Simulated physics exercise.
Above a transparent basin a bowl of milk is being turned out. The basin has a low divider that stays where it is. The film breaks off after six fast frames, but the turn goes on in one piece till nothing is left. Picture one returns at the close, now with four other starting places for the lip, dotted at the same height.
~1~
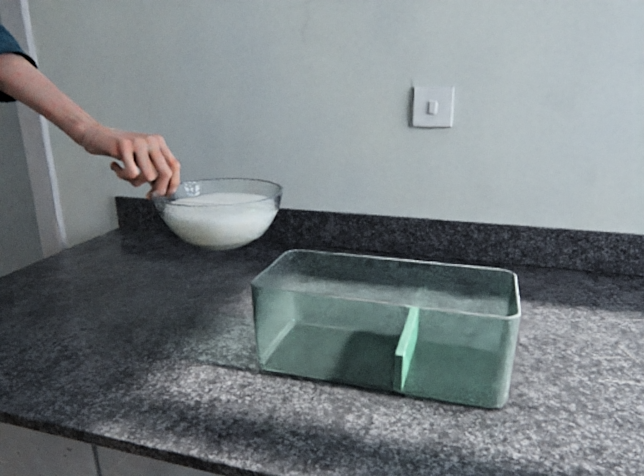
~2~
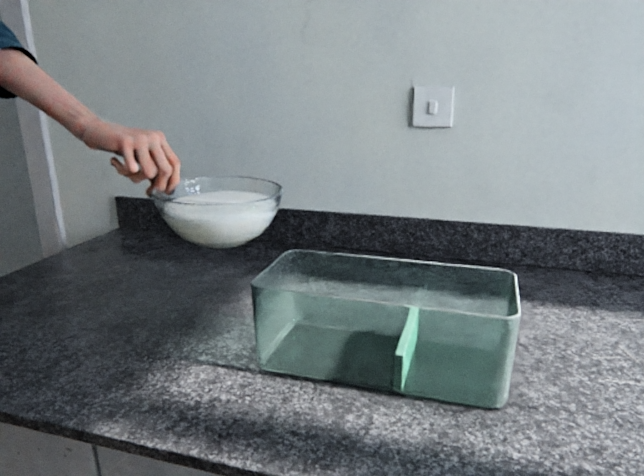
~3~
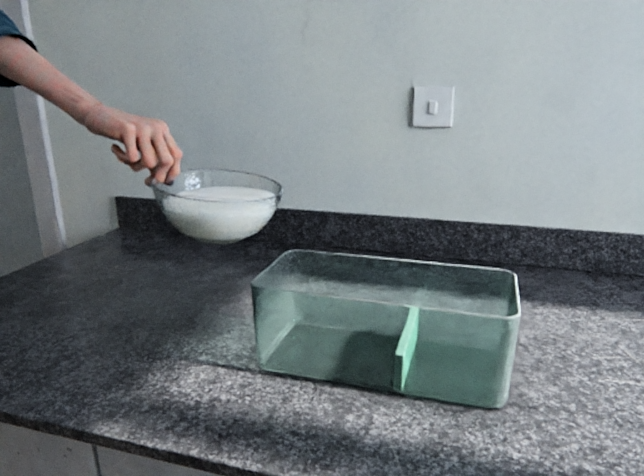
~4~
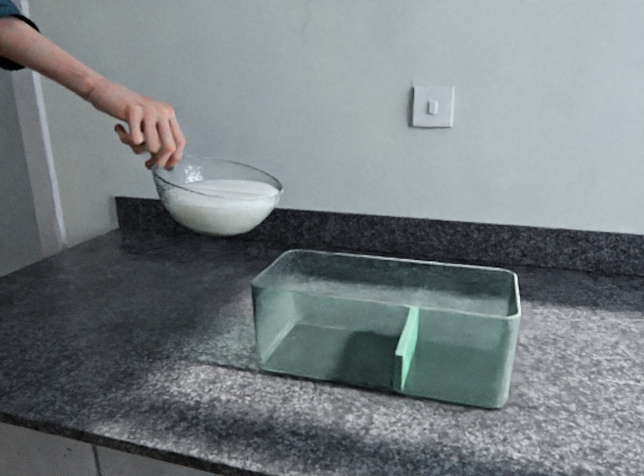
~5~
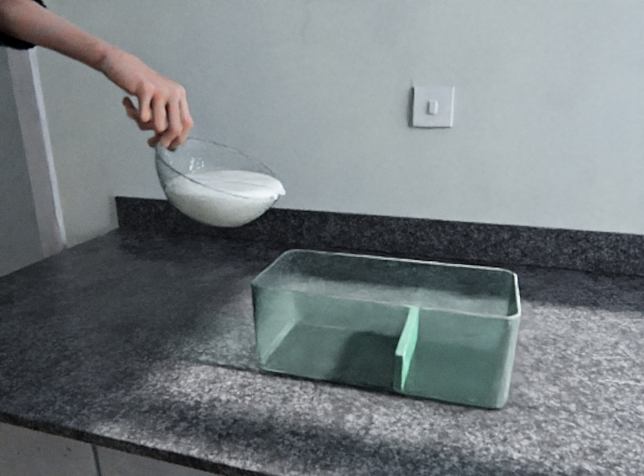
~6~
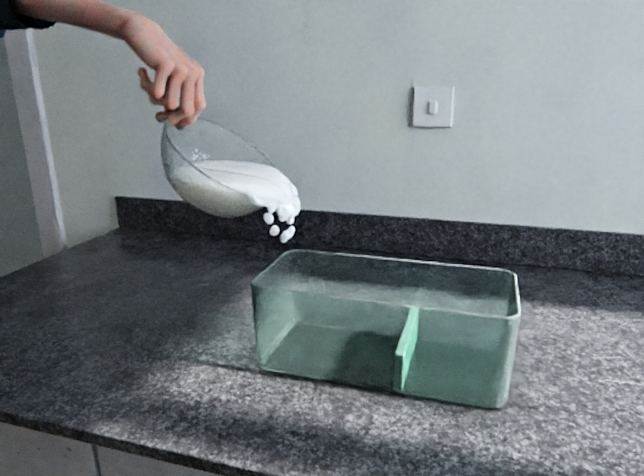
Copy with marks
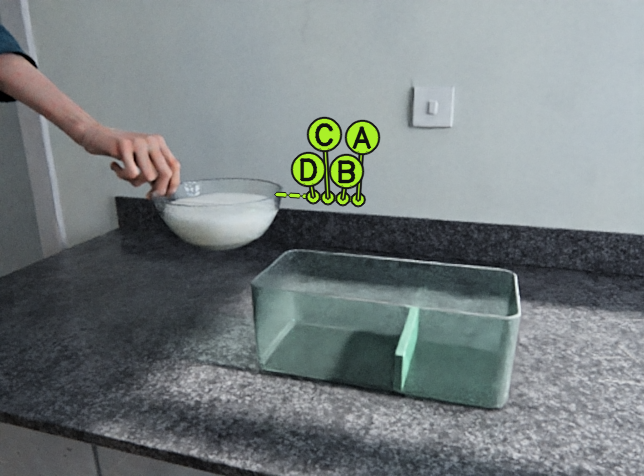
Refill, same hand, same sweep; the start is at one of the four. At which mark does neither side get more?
Take C.
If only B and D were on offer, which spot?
B.
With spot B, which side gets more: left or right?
More ends on the right.
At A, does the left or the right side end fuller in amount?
More ends on the right.
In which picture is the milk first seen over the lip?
Picture 5.
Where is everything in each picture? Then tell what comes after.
Upright, lip at (277, 194); basin from (259, 364) to (506, 405); top of the wall at (408, 328); nothing has left yet.
Upright, lip at (277, 194); nothing has left yet.
Tipped about 6°, lip at (277, 194); nothing has left yet.
Tipped about 14°, lip at (277, 194); nothing has left yet.
Tipped about 24°, lip at (277, 194); milk is over the lip, down to (277, 194).
Tipped about 36°, lip at (277, 194); milk is over the lip, down to (286, 239).
On the marked copy, A at (358, 199); B at (342, 198); C at (327, 197); D at (313, 196).
If A is chosen, about 9 % ends left of the wall and 90 % right of it.
If B is chosen, about 24 % ends left of the wall and 76 % right of it.
If C is chosen, about 55 % ends left of the wall and 44 % right of it.
If D is chosen, about 89 % ends left of the wall and 9 % right of it.
